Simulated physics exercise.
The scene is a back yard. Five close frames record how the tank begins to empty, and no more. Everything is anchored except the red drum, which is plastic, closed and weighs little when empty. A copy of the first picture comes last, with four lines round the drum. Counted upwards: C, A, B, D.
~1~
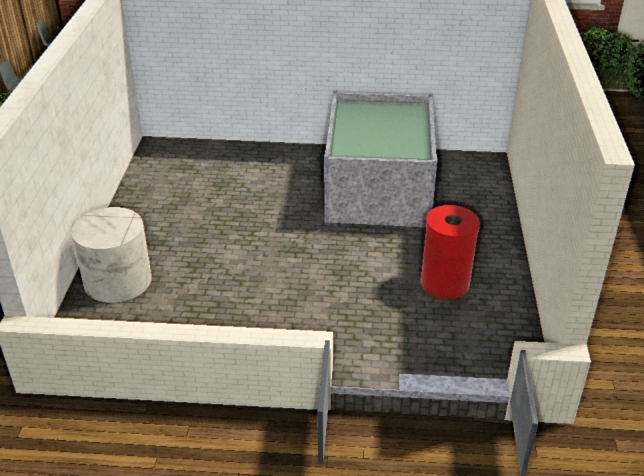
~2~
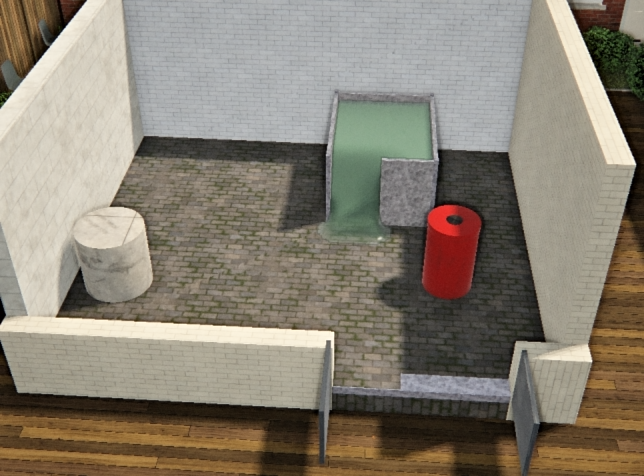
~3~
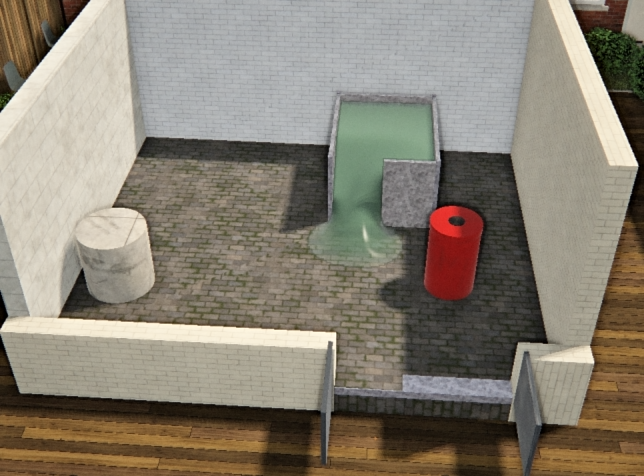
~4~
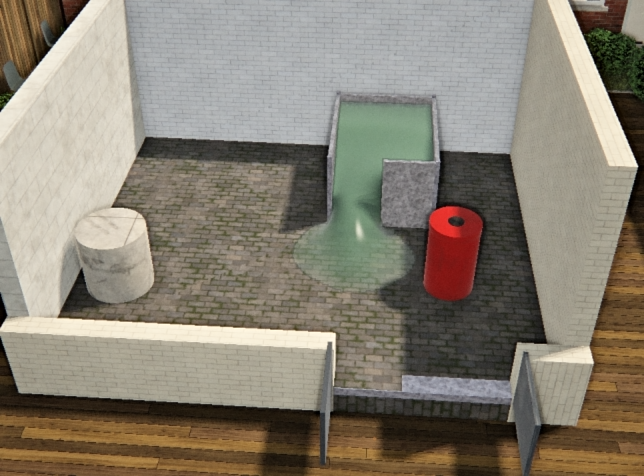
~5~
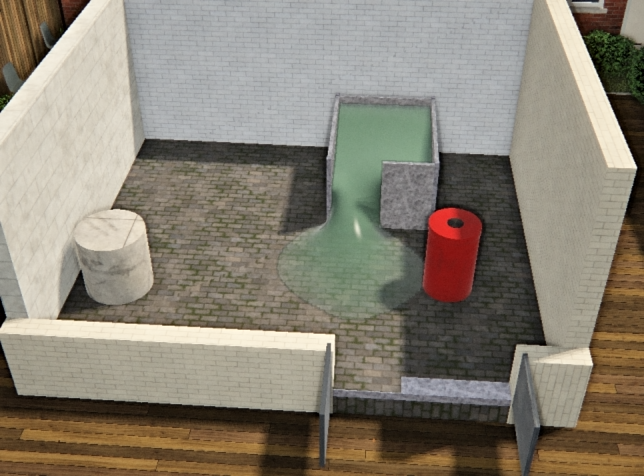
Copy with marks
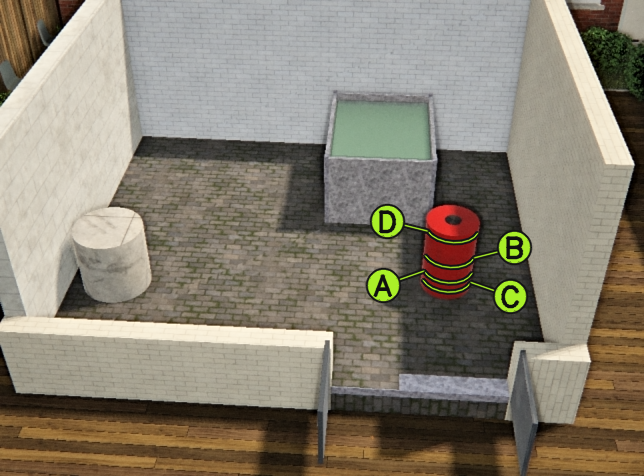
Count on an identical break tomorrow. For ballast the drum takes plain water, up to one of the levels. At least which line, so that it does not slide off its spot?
The answer is line C.
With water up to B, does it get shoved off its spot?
No, that is safe.
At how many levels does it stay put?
All of them.
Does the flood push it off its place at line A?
No.
On the marked copy, A at (448, 283); B at (450, 267); C at (447, 292); D at (453, 242); from the bottom up C, A, B, D.
For line A, it does not move.
For line B, it does not move.
For line C, it does not move.
For line D, it does not move.
